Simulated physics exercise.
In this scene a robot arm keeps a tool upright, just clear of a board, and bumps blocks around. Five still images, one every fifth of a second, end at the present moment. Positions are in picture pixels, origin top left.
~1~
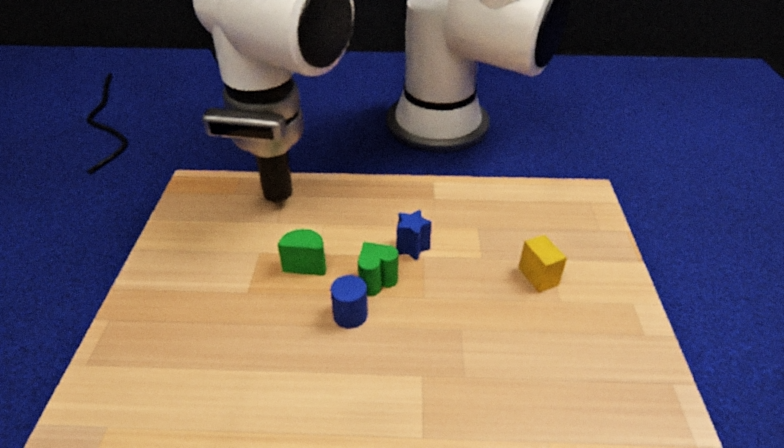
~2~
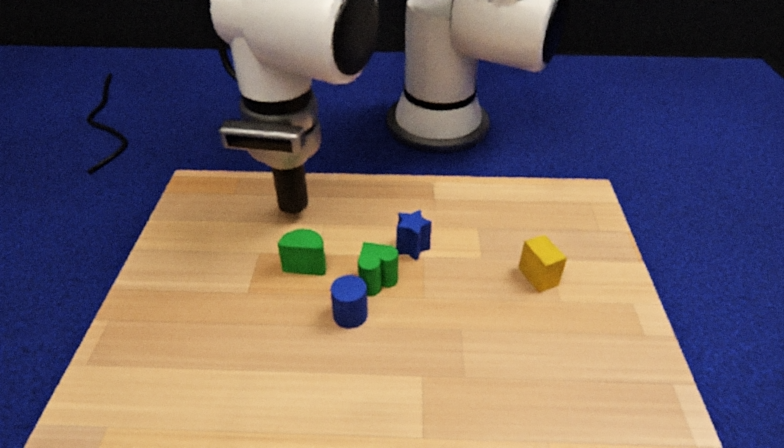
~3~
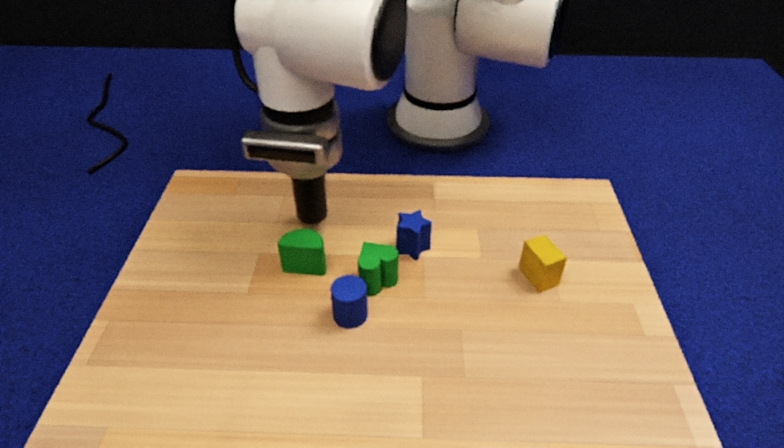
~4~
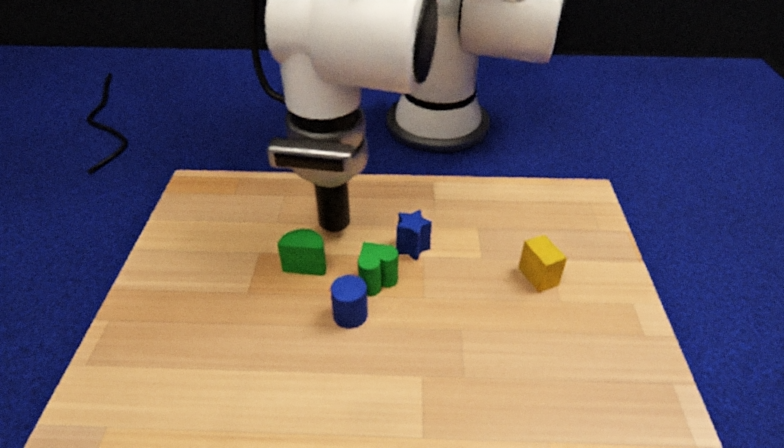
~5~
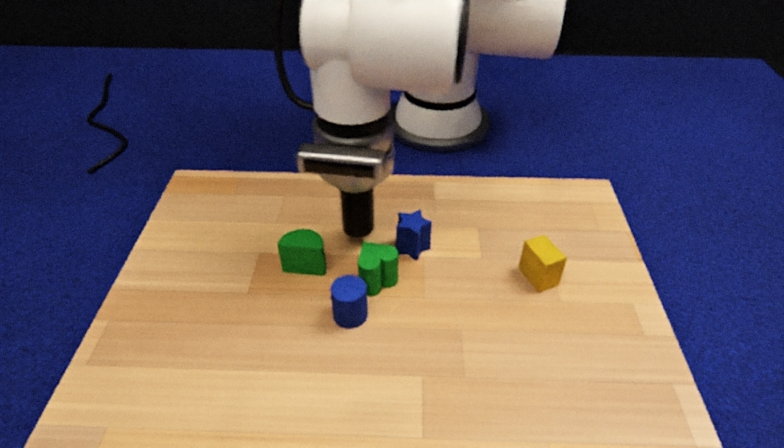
A white robot arm with a dark, rod-like tool works over a pale wooden board on a blue surface, seen from a fixed, raised view at the front. Two green blocks, a blue star and a blue cylinder sit near the middle, with a yellow block to the right. The arm glides rightward and slightly nearer, passing behind the green D-shaped block, while every block stays still.
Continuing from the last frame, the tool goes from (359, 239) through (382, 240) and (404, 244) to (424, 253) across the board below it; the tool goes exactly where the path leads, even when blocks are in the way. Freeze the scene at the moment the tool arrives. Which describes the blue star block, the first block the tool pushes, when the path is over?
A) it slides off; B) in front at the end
B
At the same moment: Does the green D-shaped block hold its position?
Yes, it checks out.
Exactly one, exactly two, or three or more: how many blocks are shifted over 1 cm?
It will shift just one block.
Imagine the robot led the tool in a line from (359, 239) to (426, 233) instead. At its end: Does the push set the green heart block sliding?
No, I don't think so.
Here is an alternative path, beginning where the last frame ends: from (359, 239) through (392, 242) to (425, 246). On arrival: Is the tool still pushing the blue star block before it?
That would be a yes.
The first path, step by step. Halfway along, tool (394, 230); blue star block (422, 222), turned 15° clockwise.
At the end, tool (424, 242); green D-shaped block still; green heart block still; blue star block (455, 232).
